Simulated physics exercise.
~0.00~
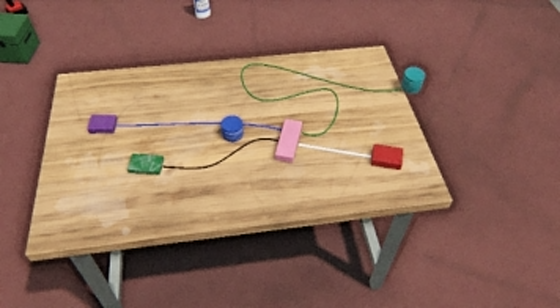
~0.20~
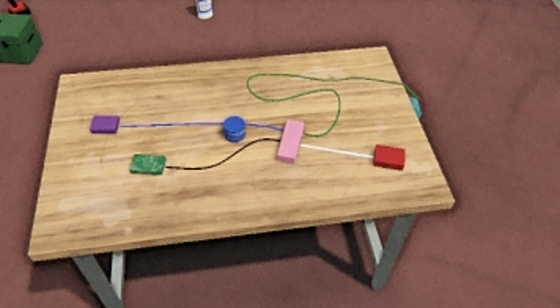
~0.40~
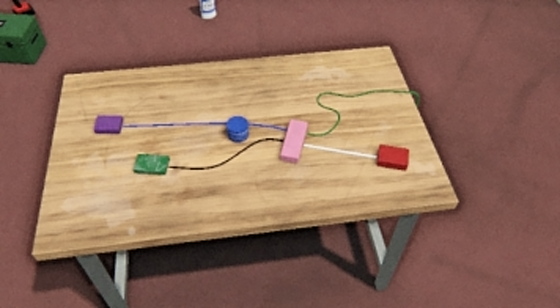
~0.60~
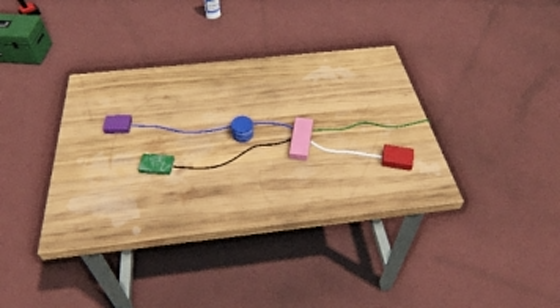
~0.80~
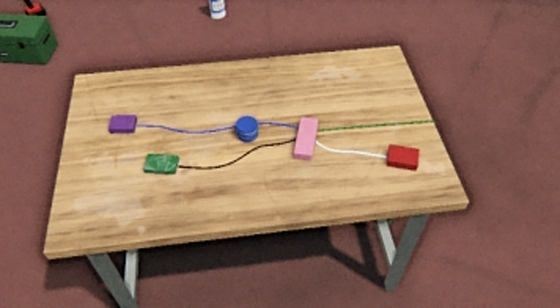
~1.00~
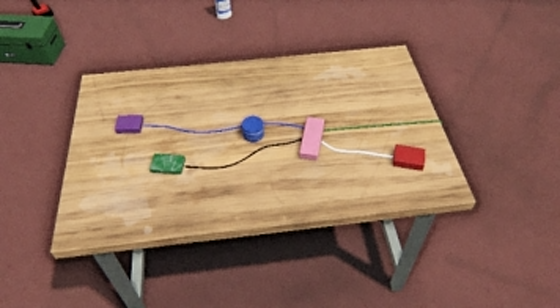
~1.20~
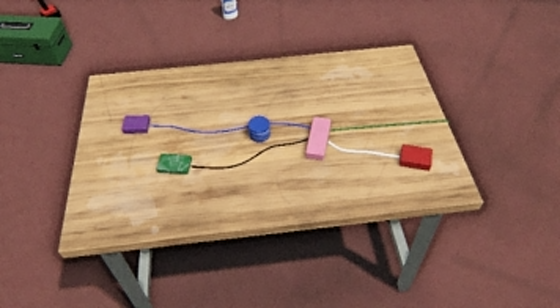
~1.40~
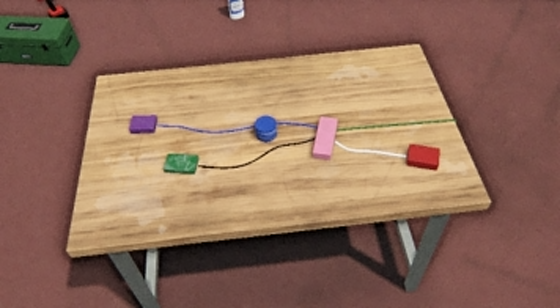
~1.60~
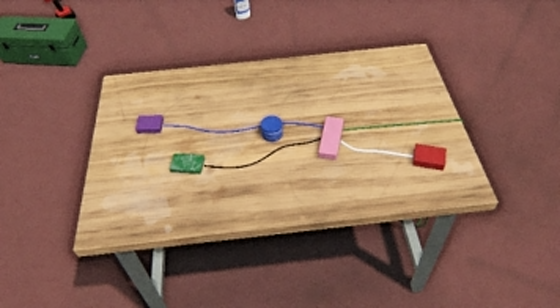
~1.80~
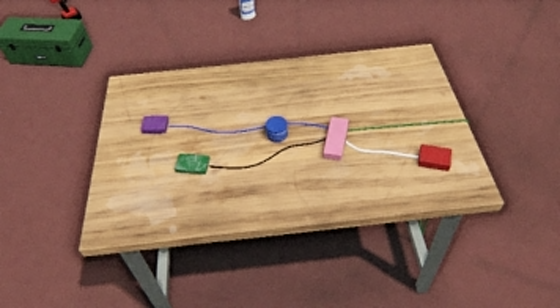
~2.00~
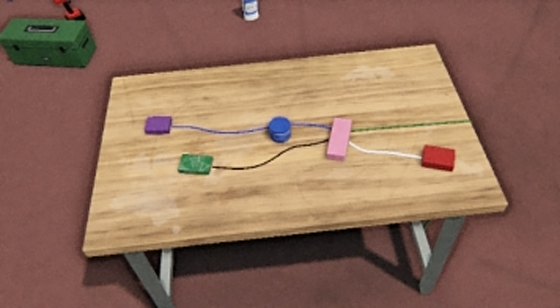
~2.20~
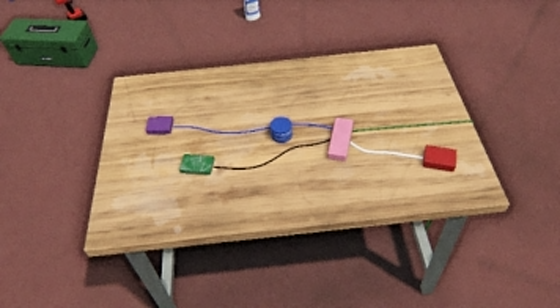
On a wooden workbench, a teal cylinder dropping off the right side, its green cable pulling straight while the other devices stay put.
